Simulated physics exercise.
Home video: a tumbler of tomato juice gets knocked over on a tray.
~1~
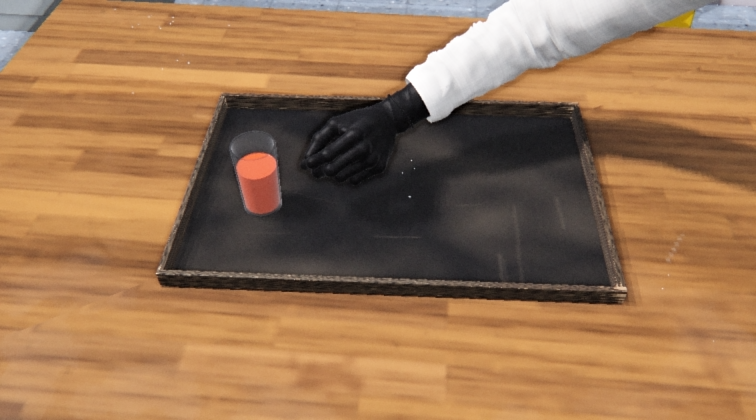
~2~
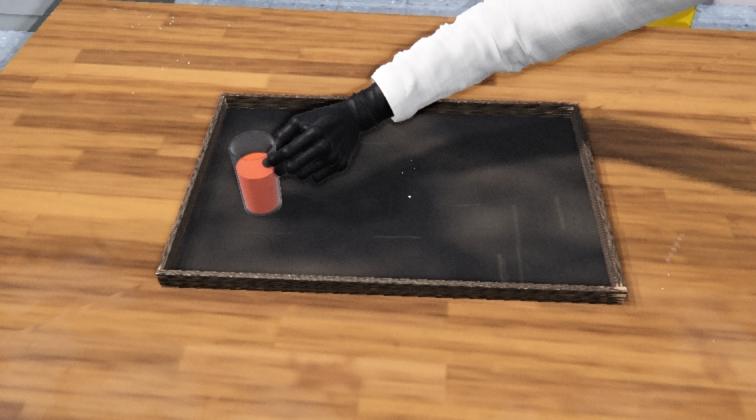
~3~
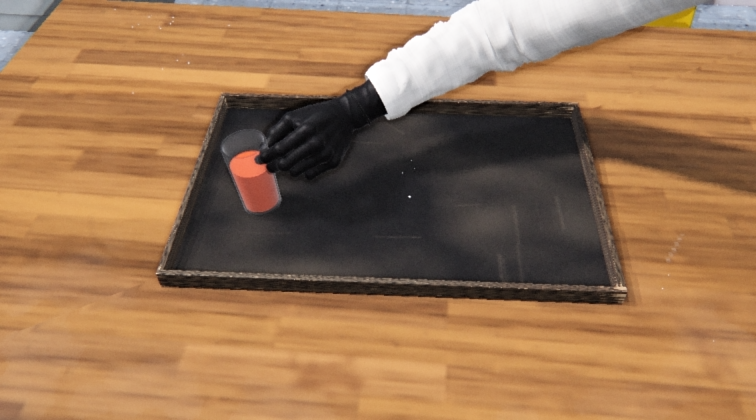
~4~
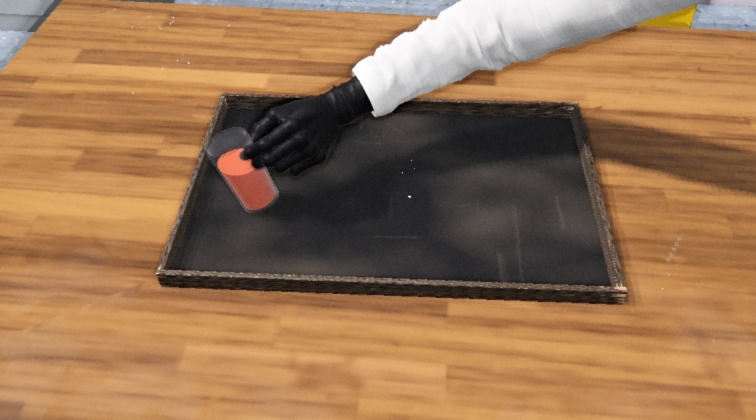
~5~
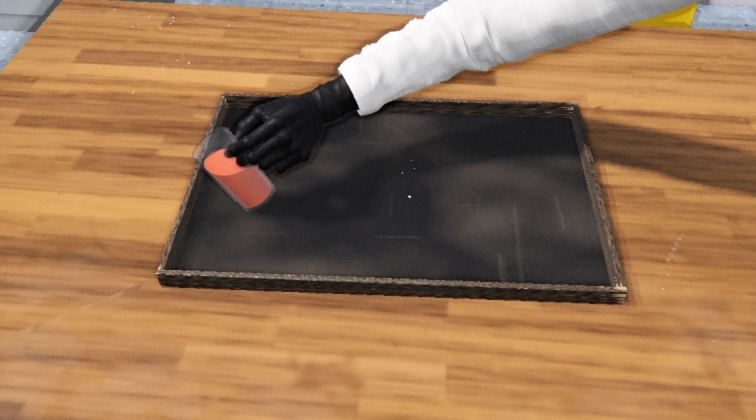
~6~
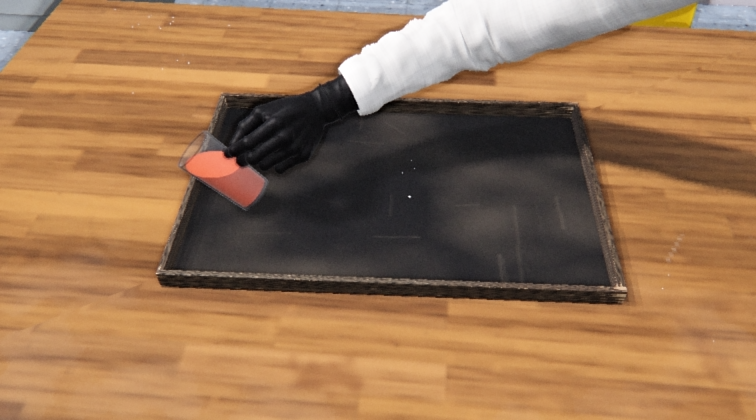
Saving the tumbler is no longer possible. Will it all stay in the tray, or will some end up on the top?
Some ends up on the top.
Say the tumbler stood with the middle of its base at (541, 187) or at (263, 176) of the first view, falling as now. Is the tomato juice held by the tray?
In the first try it is held by the rim; in the second it gets out on to the top.
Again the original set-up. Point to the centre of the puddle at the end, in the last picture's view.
Near (9, 190).
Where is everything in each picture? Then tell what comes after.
It stands upright; tumbler (258, 174) about two thirds full; tray (381, 277), in the first picture.
Pushed off balance; tumbler about two thirds full, surface at (256, 166), in the second picture.
Pushed off balance; tumbler (253, 173) about two thirds full, in the third picture.
Pushed off balance; tumbler about two thirds full, surface at (239, 162); tray (381, 277), in the fourth picture.
Pushed off balance; tumbler (235, 170) tipped 30°, in the fifth picture.
It is falling; tumbler (223, 171) tipped 45°, in the sixth picture.
Shortly, the tumbler lies across the rim; the puddle covers about as much as a plate; it has landed past the rim.
Then, the puddle covers about as much as a tray; it has landed past the rim.
At the finish, the puddle covers about as much as a tray; it has landed past the rim.
